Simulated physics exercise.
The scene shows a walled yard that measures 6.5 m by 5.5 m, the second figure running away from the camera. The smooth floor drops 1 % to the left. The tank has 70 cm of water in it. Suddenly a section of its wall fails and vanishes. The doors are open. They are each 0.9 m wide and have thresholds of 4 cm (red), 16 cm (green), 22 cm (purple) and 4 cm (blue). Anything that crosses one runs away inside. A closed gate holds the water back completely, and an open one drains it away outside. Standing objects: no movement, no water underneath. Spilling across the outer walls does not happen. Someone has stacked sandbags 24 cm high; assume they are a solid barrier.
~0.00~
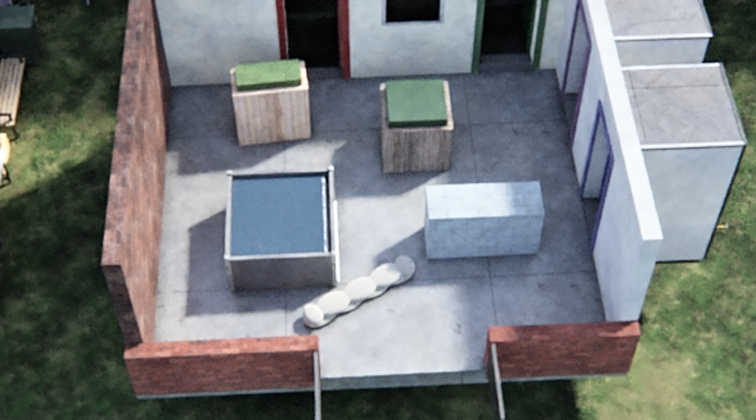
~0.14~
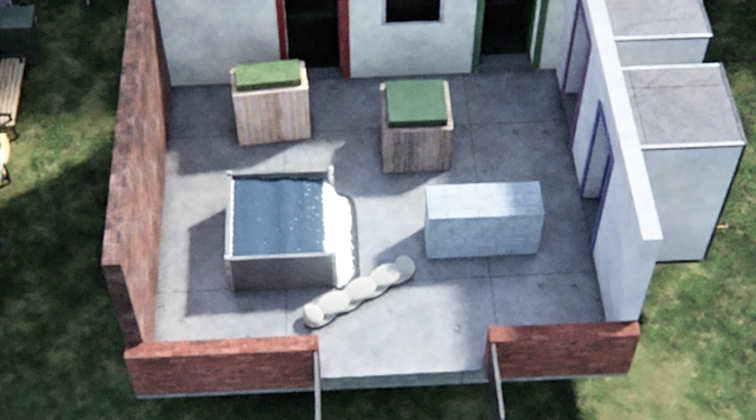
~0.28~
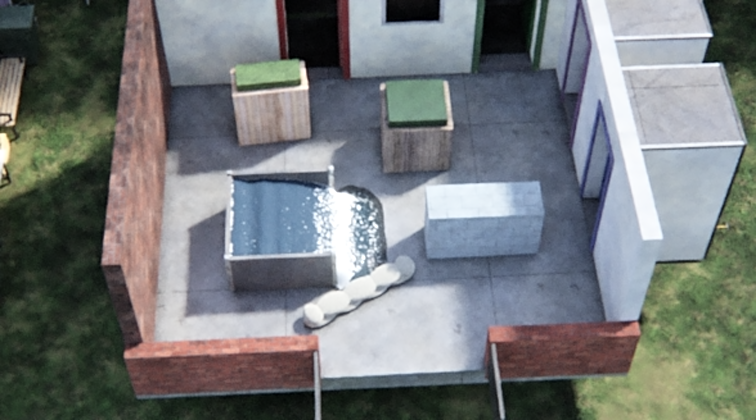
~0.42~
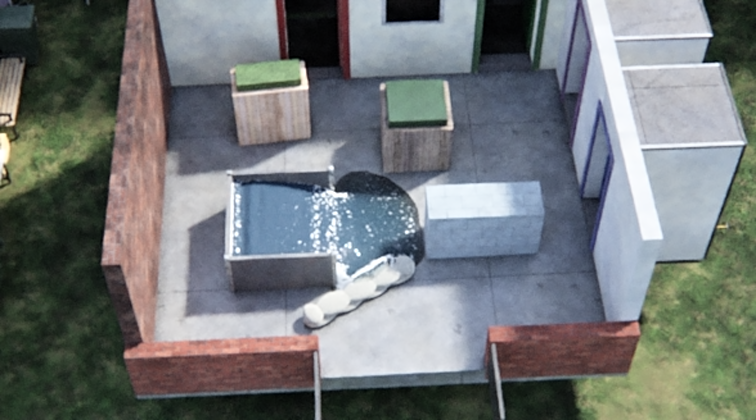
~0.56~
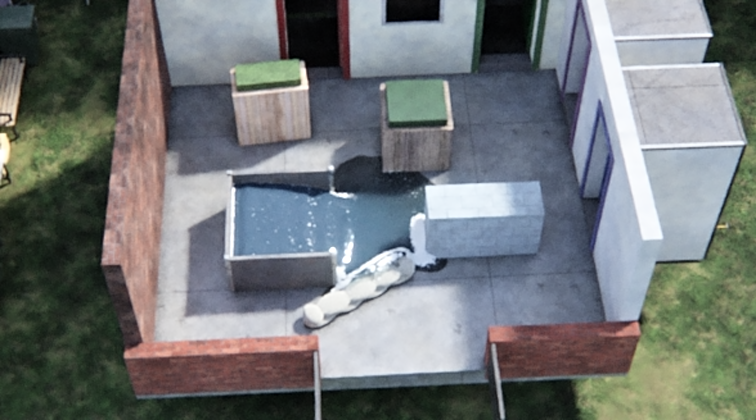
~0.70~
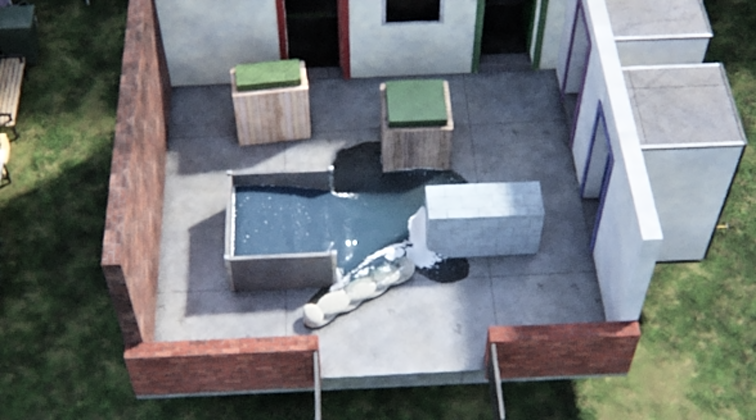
Dark blue water bursts from the right side of a square grey tank in a paved yard with brick and white walls, seen from high above by a still camera. Two wooden planters topped with green stand behind, a pale block sits to the right, and lumpy whitish sandbags lie in front. The glinting water spreads rightward, laps the sandbags, strikes the block and creeps around it and the right planter.
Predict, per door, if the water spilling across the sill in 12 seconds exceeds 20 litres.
At the red door the inflow will be out of bounds. At the green door the inflow will be within bounds. At the purple door the inflow will be within bounds. At the blue door the inflow will be out of bounds.
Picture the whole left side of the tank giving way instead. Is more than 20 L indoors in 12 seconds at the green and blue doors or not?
Log - green: Threshold not reached, blue: Threshold not reached.
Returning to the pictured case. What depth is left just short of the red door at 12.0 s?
Reading: Close to 4.5 cm.
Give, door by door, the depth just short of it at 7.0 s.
Depths: Red door 8 cm, green door 6 cm, purple door 4 cm, blue door 4 cm.
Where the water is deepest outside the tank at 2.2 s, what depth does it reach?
About 30 cm.
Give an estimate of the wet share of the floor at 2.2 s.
Wet share: Near 45 percent.
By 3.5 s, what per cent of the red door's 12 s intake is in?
Fraction in by then: Around 0 per cent.
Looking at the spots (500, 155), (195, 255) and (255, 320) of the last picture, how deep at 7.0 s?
First 2 cm, then 3 cm, then 2 cm.
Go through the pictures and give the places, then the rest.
The first frame shows the tank at (281, 216) is whole and still, 70 cm deep.
In the second frame, water pours out at (332, 233) and has run 0.9 m, to (336, 197); typically 9 cm deep outside, 70 cm at the tank's back.
In the third frame, the front is at (355, 190), 1.0 m from the gap at (332, 234); 1.1 m2 of floor is under water; 68 cm left at the back of the tank.
In the fourth frame, the front is at (401, 194), 1.4 m from the gap at (332, 235); 2.1 m2 of floor is under water; 60 cm left at the back of the tank.
In the fifth frame, water pours out at (332, 236) and has run 1.9 m, to a hidden place; typically 11 cm deep outside, 59 cm at the tank's back.
In the sixth frame, water pours out at (332, 236) and has run 2.4 m, to a hidden place; typically 8 cm deep outside, 53 cm at the tank's back.
After 1.4 s water covers 30 % of the floor and is deepest (45 cm) near (414, 244); red door not reached, green door not reached, purple door not reached, blue door 4 cm at the sill, 2 L in.
After 2.2 s water covers 45 % of the floor and is deepest (30 cm) near (396, 179); red door not reached, green door not reached, purple door 17 cm at the sill, 0 L in, blue door 9 cm at the sill, 9 L in.
After 3.5 s water covers 55 % of the floor and is deepest (16 cm) near (538, 73); red door 10 cm at the sill, 0 L in, green door 12 cm at the sill, 0 L in, purple door 9 cm at the sill, 0 L in, blue door 12 cm at the sill, 55 L in.
After 7.0 s water covers 90 % of the floor and is deepest (8 cm) near (314, 123); red door 8 cm at the sill, 41 L in, green door 6 cm at the sill, 1 L in, purple door 4 cm at the sill, 0 L in, blue door 4 cm at the sill, 100 L in.
After 12.0 s water covers 95 % of the floor and is deepest (8 cm) near (174, 236); red door 5 cm at the sill, 59 L in, green door 3 cm at the sill, 1 L in, purple door 2 cm at the sill, 0 L in, blue door 2 cm at the sill, 101 L in.
